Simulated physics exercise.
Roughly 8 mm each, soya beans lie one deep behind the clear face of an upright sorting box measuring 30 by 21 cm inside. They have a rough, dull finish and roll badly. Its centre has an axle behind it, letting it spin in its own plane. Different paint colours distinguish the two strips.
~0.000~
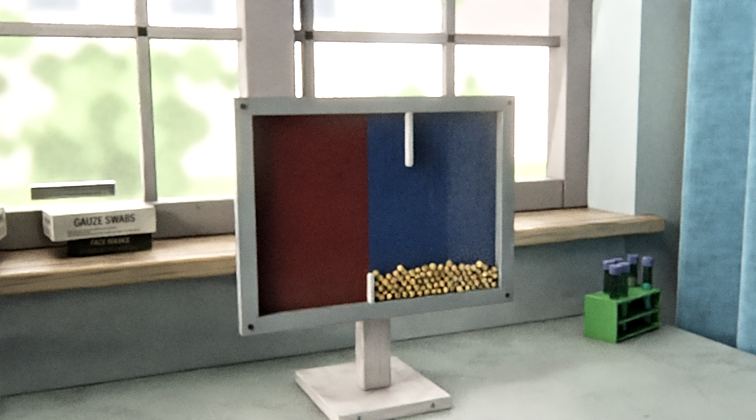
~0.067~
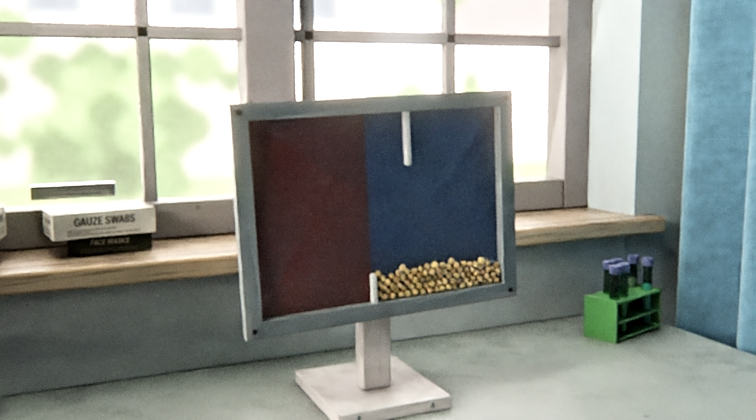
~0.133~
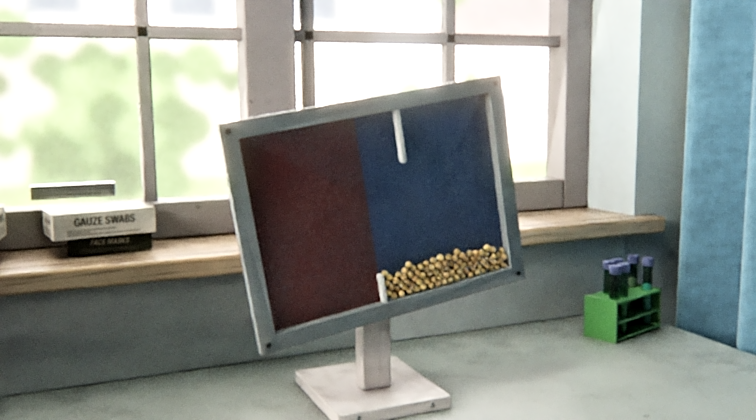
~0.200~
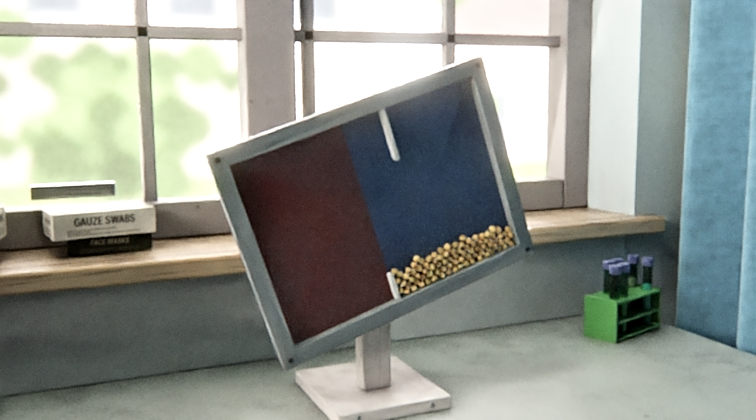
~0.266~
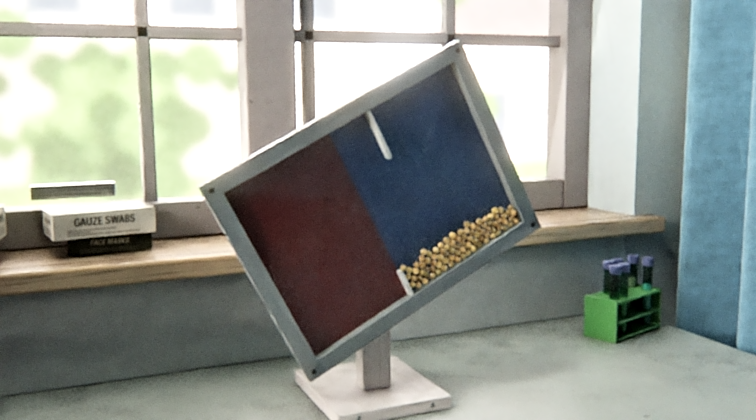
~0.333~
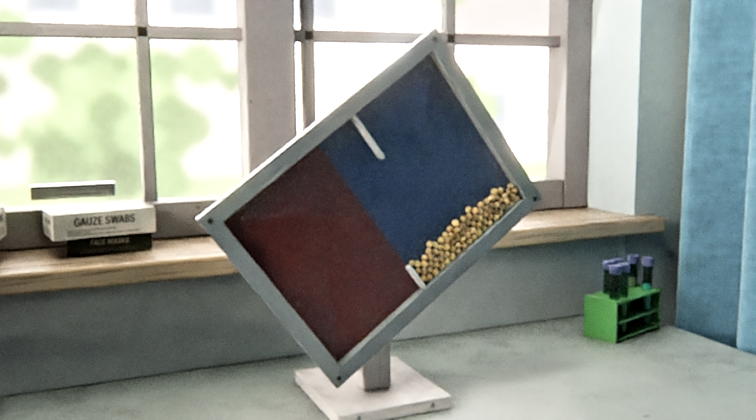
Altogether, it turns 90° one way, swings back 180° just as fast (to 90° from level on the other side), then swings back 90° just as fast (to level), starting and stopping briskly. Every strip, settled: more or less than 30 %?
Red strip less; blue strip more.
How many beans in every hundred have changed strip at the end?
I'd guess roughly 20 percent, give or take.
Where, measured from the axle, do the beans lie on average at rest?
Some 7 cm right and 9 cm below.
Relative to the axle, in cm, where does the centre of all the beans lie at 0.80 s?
Right by about 6 cm and below by about 4 cm.
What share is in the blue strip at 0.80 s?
The share there is close to 45 per cent.
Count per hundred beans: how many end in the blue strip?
Share at rest: Approx. 80 %.
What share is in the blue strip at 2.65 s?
Around 80 per cent.
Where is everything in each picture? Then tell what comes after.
In the first picture, level; about 90 beans; beans' middle (437, 280); highest (401, 269); red (312, 213), blue (435, 204).
In the second picture, turned 2° anticlockwise; beans' middle (439, 278); highest (452, 261).
In the third picture, turned 9° anticlockwise; beans' middle (446, 270); highest (487, 248); wall ends (380, 276), (403, 161).
In the fourth picture, turned 18° anticlockwise; beans' middle (455, 258); highest (492, 229).
In the fifth picture, turned 27° anticlockwise; beans' middle (462, 245); highest (511, 208).
In the sixth picture, turned 36° anticlockwise; beans' middle (466, 231); highest (511, 186); red (327, 255), blue (425, 171).
After 0.80 s, it stands 90° anticlockwise; the beans' middle is 6 cm right of and 4 cm below the centre; red 55 %, blue 45 %.
After 2.65 s, it stands 45° clockwise; the beans' middle is 3 cm right of and 11 cm below the centre; red 20 %, blue 80 %.
After 3.05 s, it stands level; the beans' middle is 10 cm right of and 6 cm below the centre; red 20 %, blue 80 %.
Settled by 3.9 s, it stands level; red 20 %, blue 80 %.
